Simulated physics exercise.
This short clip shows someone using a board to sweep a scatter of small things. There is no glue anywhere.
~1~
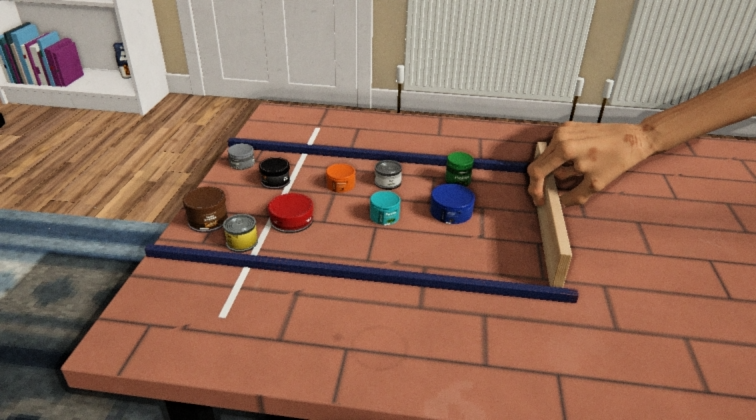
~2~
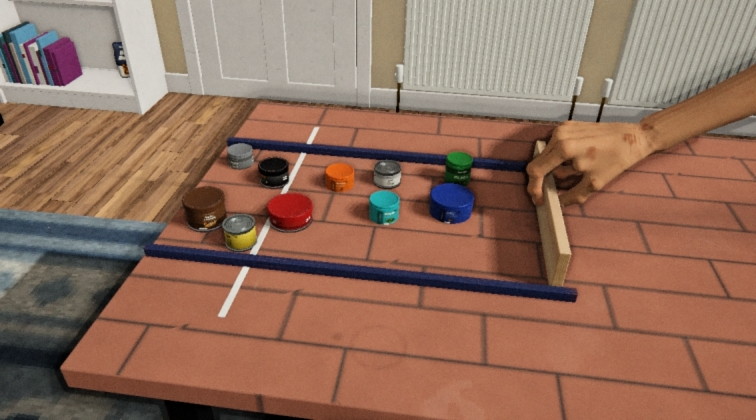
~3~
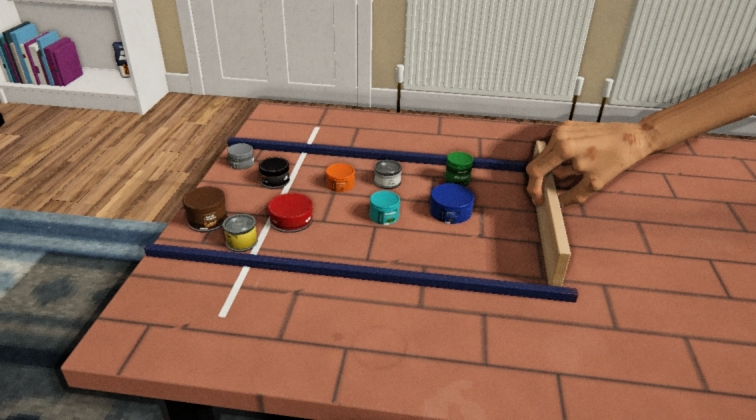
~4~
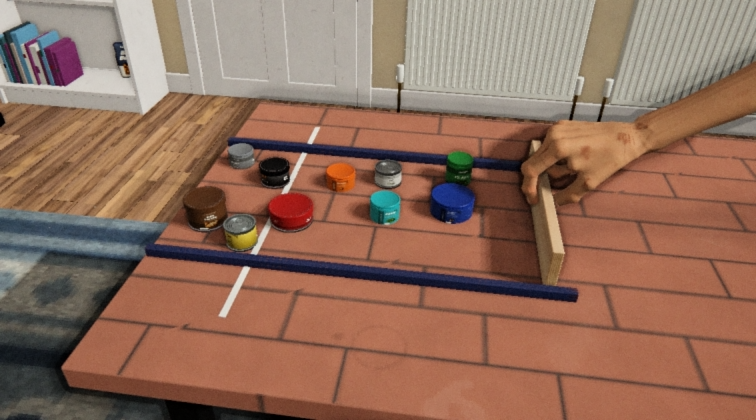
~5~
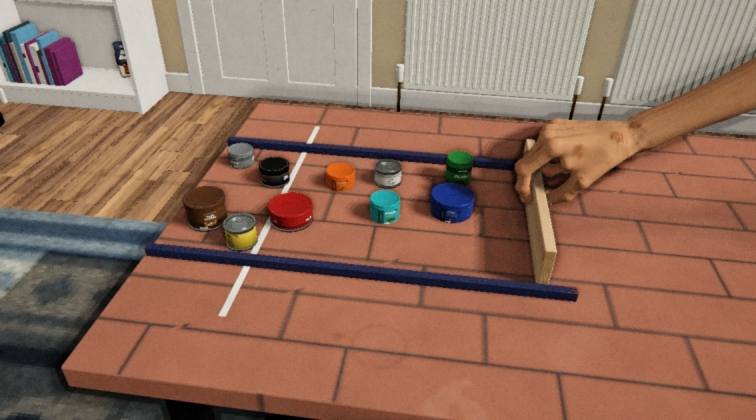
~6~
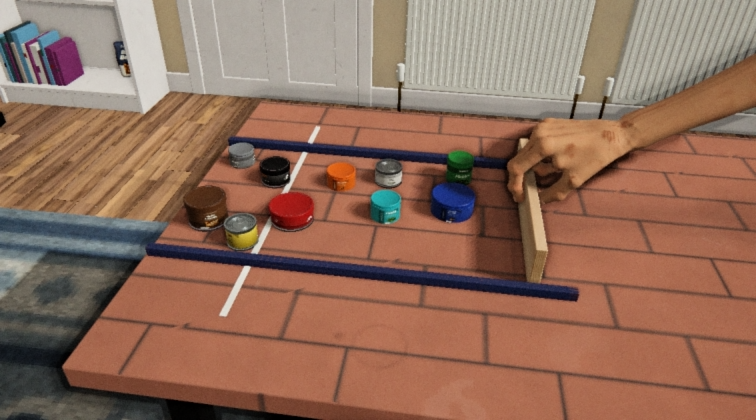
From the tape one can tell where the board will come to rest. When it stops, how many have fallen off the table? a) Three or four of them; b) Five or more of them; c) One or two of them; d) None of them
d, none of them.
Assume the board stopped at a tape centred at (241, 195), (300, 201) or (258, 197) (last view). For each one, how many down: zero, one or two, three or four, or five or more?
Lab note - count per position: One to two; none; 1 or 2.
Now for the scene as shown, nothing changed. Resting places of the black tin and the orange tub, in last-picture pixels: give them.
The black tin at (224, 172), the orange tub at (254, 169).
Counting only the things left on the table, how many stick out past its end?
Number: 1.
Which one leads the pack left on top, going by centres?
Brown pot.
Early on, none off yet; grey tub at rest near (242, 156); brown pot at rest near (207, 208); yellow tin at rest near (242, 232).
Finally, the number that fall off is zero.
